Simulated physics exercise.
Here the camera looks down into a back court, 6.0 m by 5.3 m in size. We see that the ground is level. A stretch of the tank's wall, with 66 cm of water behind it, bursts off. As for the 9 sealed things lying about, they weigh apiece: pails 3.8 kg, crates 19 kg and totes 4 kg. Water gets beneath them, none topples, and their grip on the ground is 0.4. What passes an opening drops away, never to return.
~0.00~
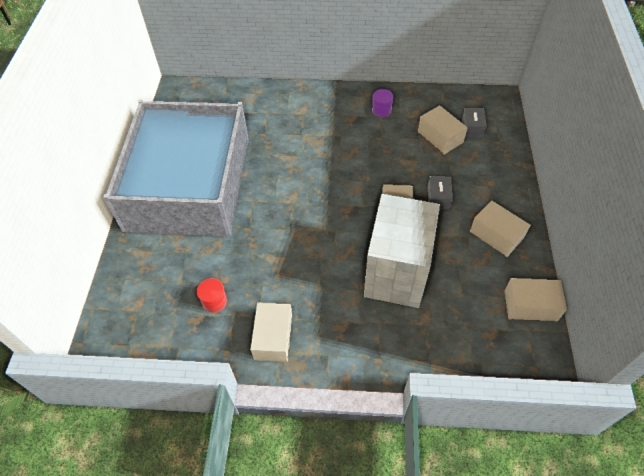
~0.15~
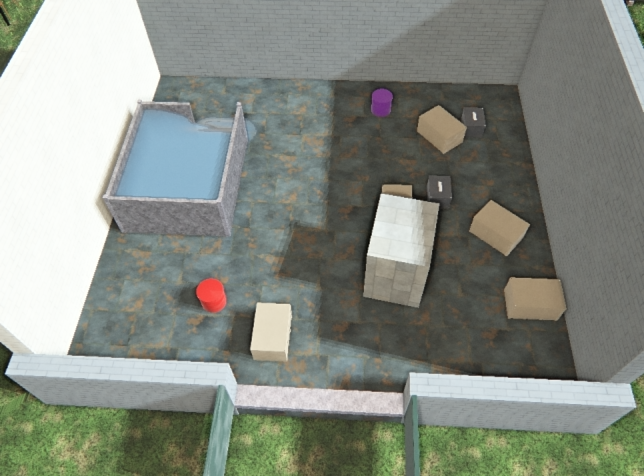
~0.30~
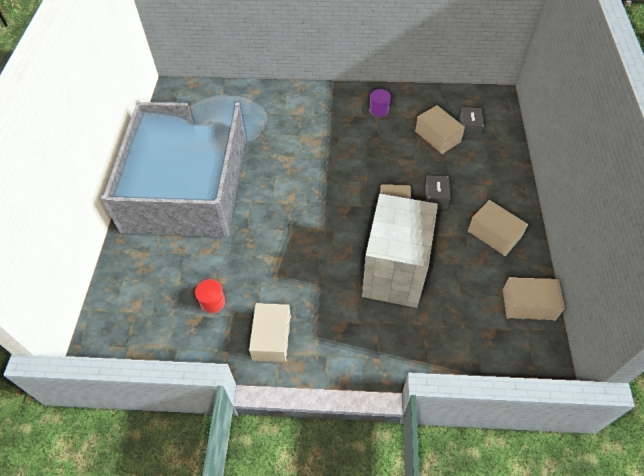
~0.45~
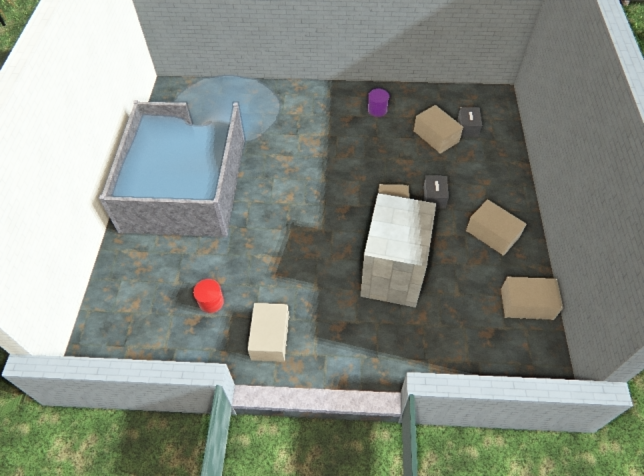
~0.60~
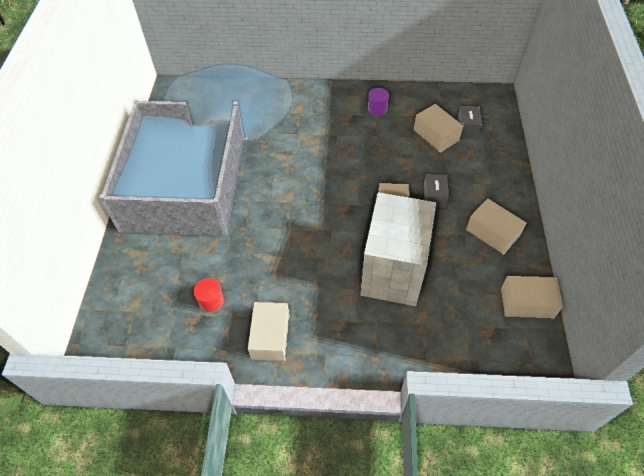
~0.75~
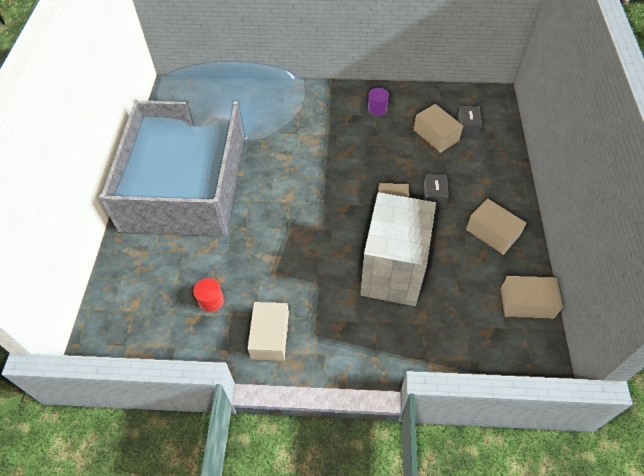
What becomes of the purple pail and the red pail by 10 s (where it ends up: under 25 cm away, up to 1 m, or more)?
In order: The purple pail ends up well away. The red pail remains where it was.
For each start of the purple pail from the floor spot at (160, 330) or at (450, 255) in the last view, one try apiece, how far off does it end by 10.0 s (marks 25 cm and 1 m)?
Results, in order: Essentially stationary, then borne far off.
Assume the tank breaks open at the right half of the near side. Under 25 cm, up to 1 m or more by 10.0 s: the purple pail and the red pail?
With that failure, the purple pail keeps its spot, and the red pail covers a big distance.
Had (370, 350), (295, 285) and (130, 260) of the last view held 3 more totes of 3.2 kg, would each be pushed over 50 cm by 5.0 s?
Within it, within it, within it.
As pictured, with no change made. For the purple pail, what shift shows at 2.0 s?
Shift by then: About 60 cm.
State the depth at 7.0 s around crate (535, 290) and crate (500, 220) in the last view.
About 5 and 6 cm.
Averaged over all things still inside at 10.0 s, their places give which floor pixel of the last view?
(382, 305).
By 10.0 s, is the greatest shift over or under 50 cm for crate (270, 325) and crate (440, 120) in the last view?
The first never reached the threshold, and the second topped the threshold.
After 2.0 s the purple pail is near (406, 115), 0.6 m from its start, aground; the red pail is near (207, 290), 0.0 m from its start, aground; 0 of 9 are out; 0 afloat.
After 4.5 s the purple pail is near (480, 194), 2.4 m from its start, afloat; the red pail is near (207, 290), 0.0 m from its start, aground; 0 of 9 are out; 2 afloat.
After 7.0 s the purple pail is near (442, 244), 2.9 m from its start, afloat; the red pail is near (207, 290), 0.0 m from its start, aground; 0 of 9 are out; 4 afloat.
After 10.0 s the purple pail is near (338, 308), 3.8 m from its start, aground; the red pail is near (207, 290), 0.0 m from its start, aground; 1 of 9 are out; 1 afloat.
